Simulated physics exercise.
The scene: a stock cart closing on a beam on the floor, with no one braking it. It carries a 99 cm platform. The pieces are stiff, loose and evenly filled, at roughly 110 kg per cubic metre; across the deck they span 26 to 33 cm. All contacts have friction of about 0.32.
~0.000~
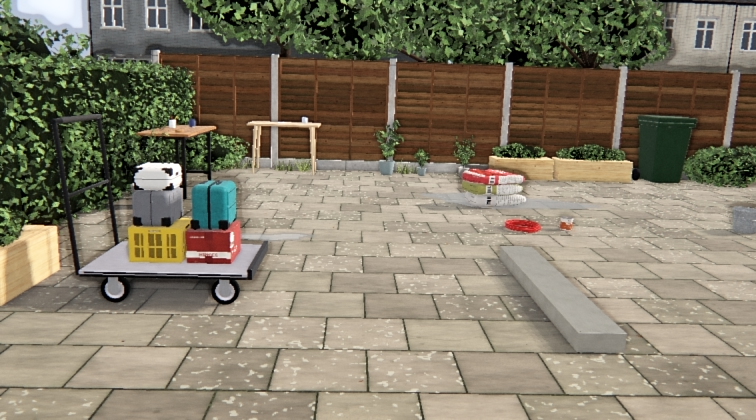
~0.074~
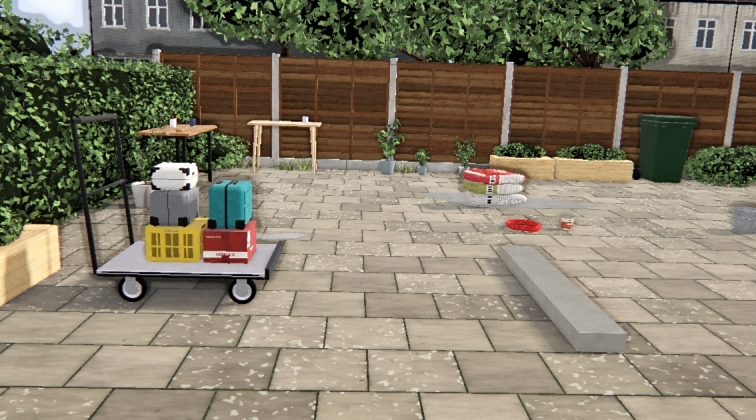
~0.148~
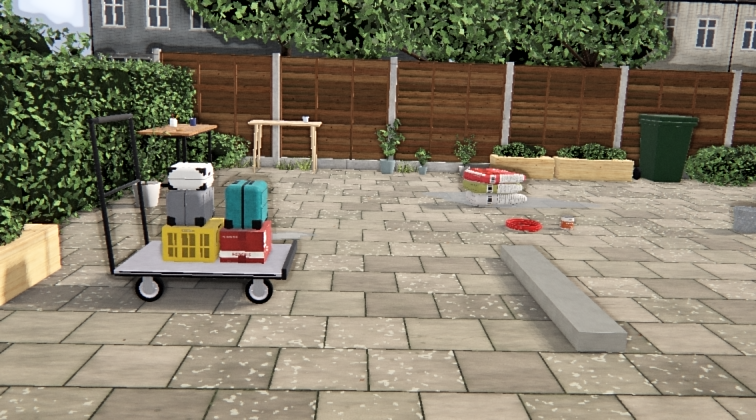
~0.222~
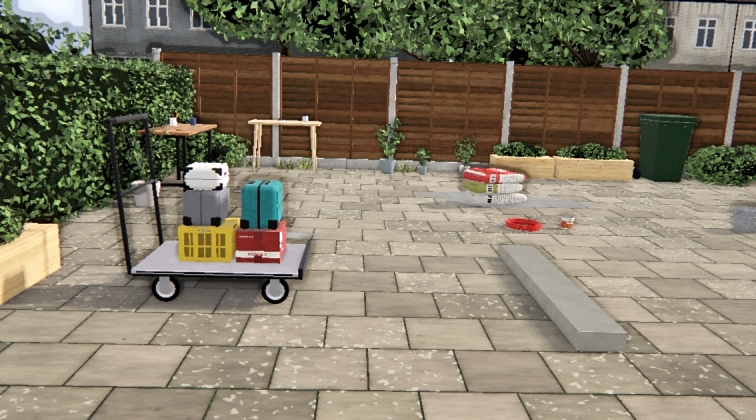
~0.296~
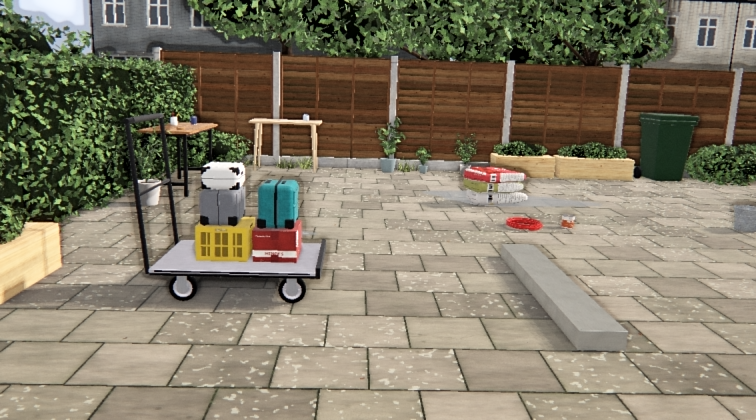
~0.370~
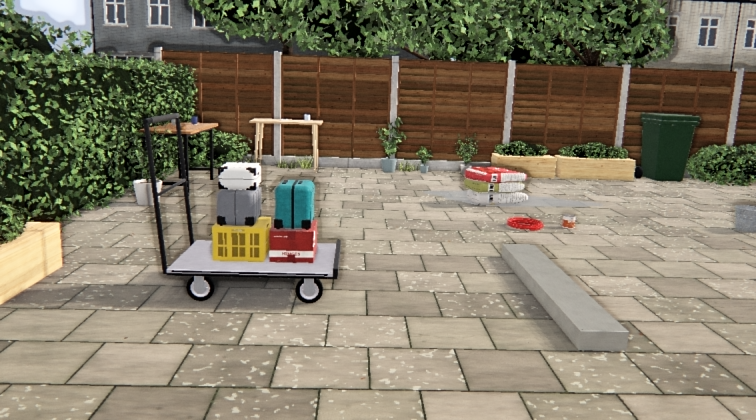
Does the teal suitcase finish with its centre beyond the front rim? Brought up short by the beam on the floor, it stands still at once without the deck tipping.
Yes.
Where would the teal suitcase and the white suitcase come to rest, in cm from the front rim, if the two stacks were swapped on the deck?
The teal one stops 50 cm short of the rim, while white goes 60 cm beyond it.
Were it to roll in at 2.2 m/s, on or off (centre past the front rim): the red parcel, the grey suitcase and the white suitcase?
Well, red stays on, grey comes off and white comes off.
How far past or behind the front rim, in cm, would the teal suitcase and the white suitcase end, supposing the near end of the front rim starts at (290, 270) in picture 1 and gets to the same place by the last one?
Rest positions: Teal 20 cm behind rim; white 50 cm behind rim.
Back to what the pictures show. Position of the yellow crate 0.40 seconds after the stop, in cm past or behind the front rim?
Behind the rim by about 45 cm.
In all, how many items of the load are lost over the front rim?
2.
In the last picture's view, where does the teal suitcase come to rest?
Resting point approx. (664, 280).
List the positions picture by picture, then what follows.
Teal suitcase (214, 204), yellow crate (162, 239), rim corner (249, 274); 189 cm still to roll, in the first picture.
Teal suitcase (231, 204), yellow crate (179, 239), rim corner (267, 274); 179 cm still to roll, in the second picture.
Teal suitcase (247, 204), yellow crate (195, 239), rim corner (284, 274); 169 cm still to roll, in the third picture.
Teal suitcase (262, 204), yellow crate (210, 239), rim corner (300, 274); 159 cm still to roll, in the fourth picture.
Teal suitcase (278, 203), yellow crate (226, 238), rim corner (318, 273); 149 cm still to roll, in the fifth picture.
Teal suitcase (295, 204), yellow crate (243, 239), rim corner (335, 273); 139 cm still to roll. Speed about 1.4 m/s, in the sixth picture.
Impact comes at 1.40 s.
After 1.80 s the teal suitcase is 9 cm past the rim, tilted 35°, near (565, 219) in the last picture's view.
After 2.20 s the teal suitcase is 52 cm past the rim, tilted 165°, near (623, 271) in the last picture's view.
When all is still (3.1 s), past the rim, teal suitcase and white suitcase; behind it, yellow crate, grey suitcase and red parcel.
